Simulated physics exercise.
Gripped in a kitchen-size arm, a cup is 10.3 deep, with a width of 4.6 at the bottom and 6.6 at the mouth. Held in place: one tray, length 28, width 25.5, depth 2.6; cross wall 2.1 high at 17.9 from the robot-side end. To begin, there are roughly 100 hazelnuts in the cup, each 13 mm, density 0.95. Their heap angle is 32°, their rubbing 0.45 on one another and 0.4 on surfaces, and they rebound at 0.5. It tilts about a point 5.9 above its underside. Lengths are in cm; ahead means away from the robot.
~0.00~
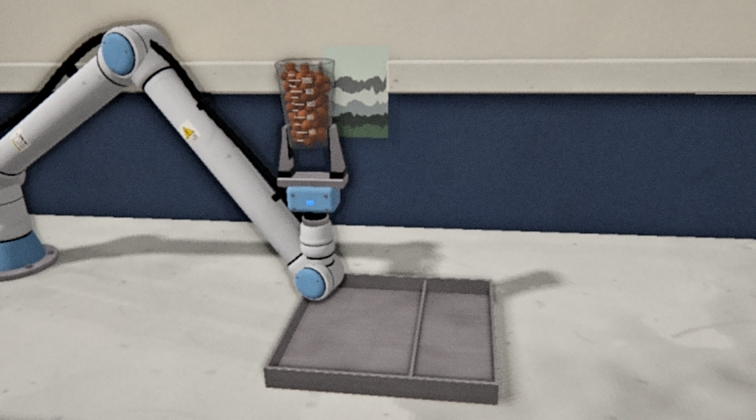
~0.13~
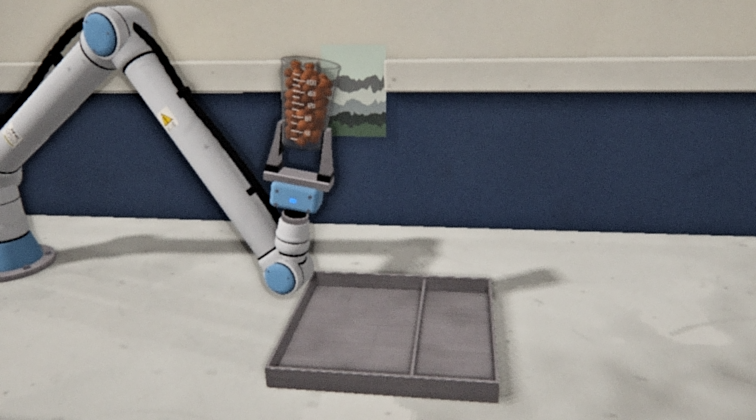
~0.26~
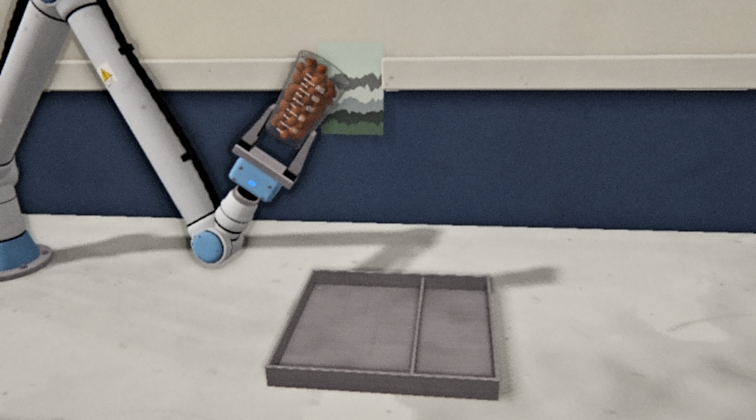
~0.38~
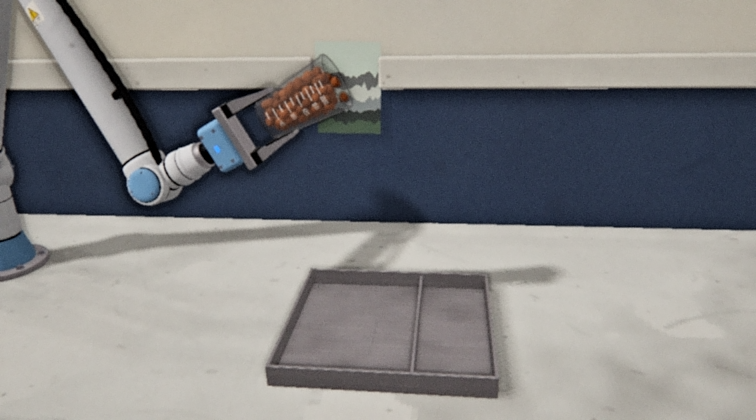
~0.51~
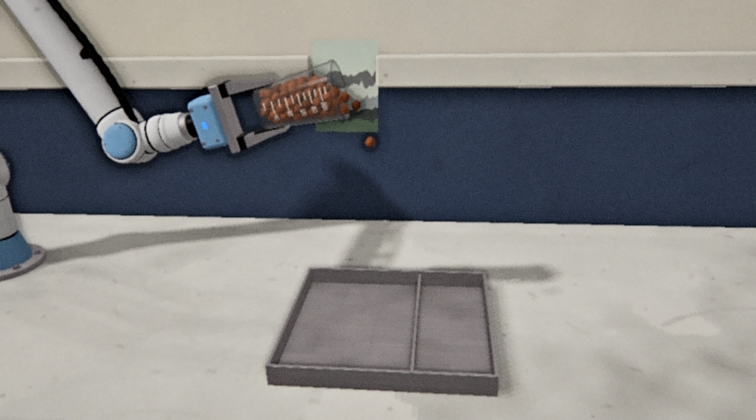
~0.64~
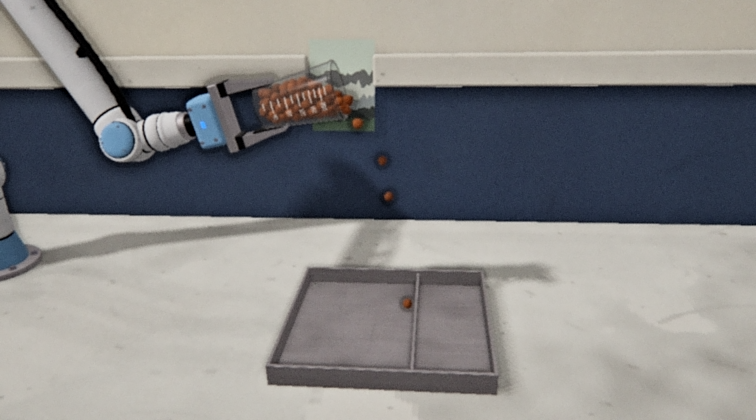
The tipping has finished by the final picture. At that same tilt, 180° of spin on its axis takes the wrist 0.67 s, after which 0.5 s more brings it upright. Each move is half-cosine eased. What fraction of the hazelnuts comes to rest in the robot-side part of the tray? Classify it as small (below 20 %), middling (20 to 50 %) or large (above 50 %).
Classified as small.
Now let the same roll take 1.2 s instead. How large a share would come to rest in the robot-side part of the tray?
It would come to around 15 percent.
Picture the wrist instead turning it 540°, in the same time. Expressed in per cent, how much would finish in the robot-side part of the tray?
Then about 20 per cent.
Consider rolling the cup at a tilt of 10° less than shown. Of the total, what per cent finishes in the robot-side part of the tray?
I'd say close to 5 in a hundred.
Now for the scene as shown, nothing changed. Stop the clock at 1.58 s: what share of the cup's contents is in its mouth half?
45 %.
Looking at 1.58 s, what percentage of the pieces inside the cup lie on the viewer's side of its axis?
Something like 50 per cent, give or take.
After 1.11 s, tipped 77°, highest piece 36 above the table; 88 in the cup, 6 in the robot-side part, 3 in the far-side part, 4 in flight or on a rim.
After 1.58 s, tipped 35°, highest piece 36 above the table; 83 in the cup, 11 in the robot-side part, 5 in the far-side part, 2 in flight or on a rim.
After 2.01 s, upright, highest piece 38 above the table; 83 in the cup, 13 in the robot-side part, 5 in the far-side part.
After 2.71 s, upright, highest piece 38 above the table; 83 in the cup, 13 in the robot-side part, 5 in the far-side part.
At rest, 83 in the cup, 13 in the robot-side part, 5 in the far-side part. That is 13 % in the robot-side part of the tray.
